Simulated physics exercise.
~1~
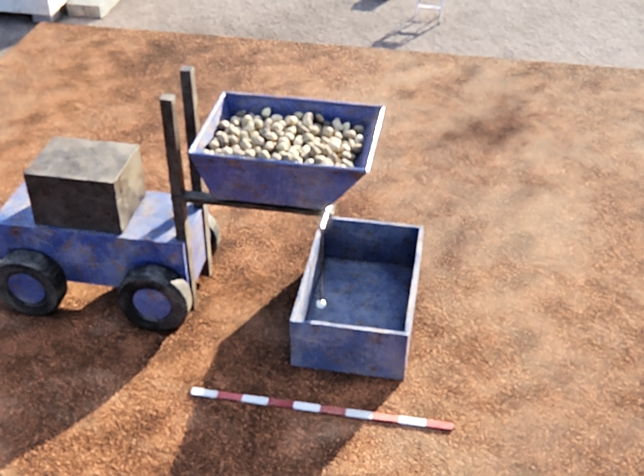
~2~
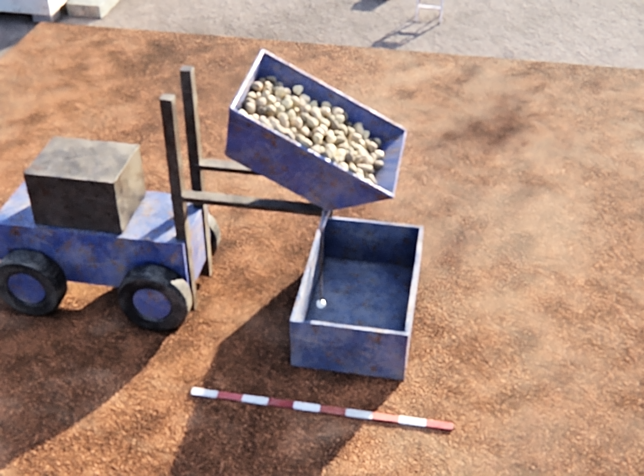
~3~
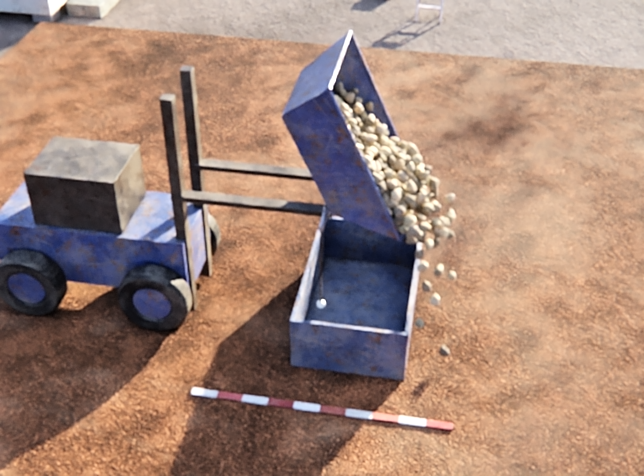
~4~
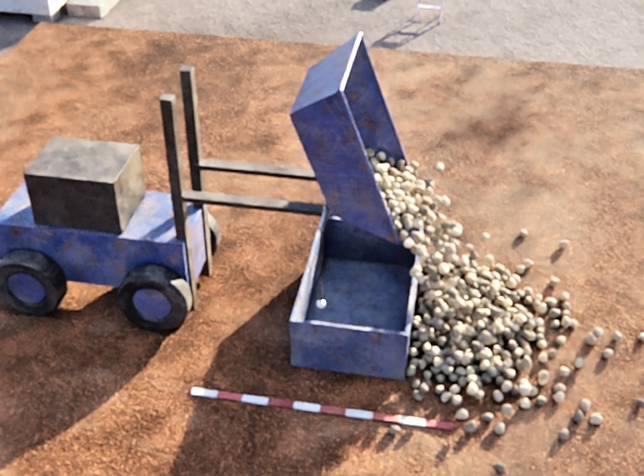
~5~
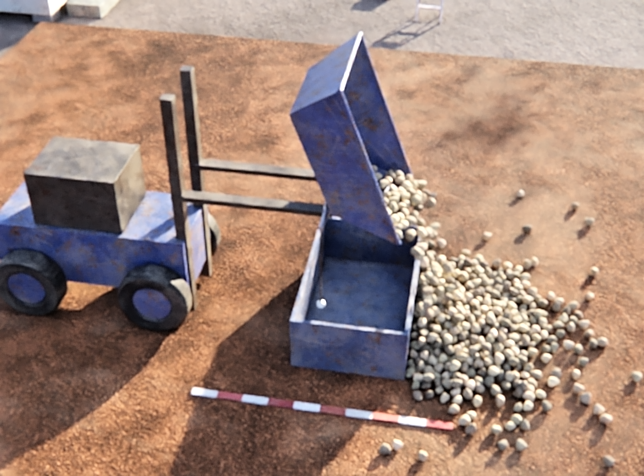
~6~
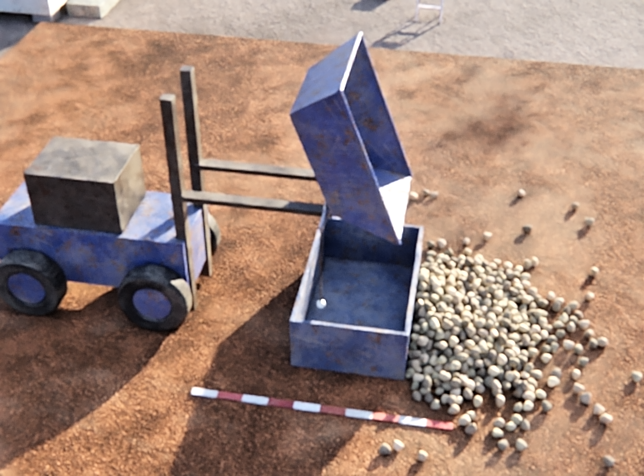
A blue skip heaped with pale rounded cobbles sits raised on the forks of a blue fork truck, seen from above on reddish-brown ground. The truck stands at the left with a dark block on its back, while an open blue bin waits below the skip and a red and white striped pole lies in front. The skip tips steeply to the right, and its stones slide to the lower edge. They pour past the bin's far side, piling up and scattering across the ground. Finally the skip hangs tilted and empty, the heap lying beside the nearly empty bin.
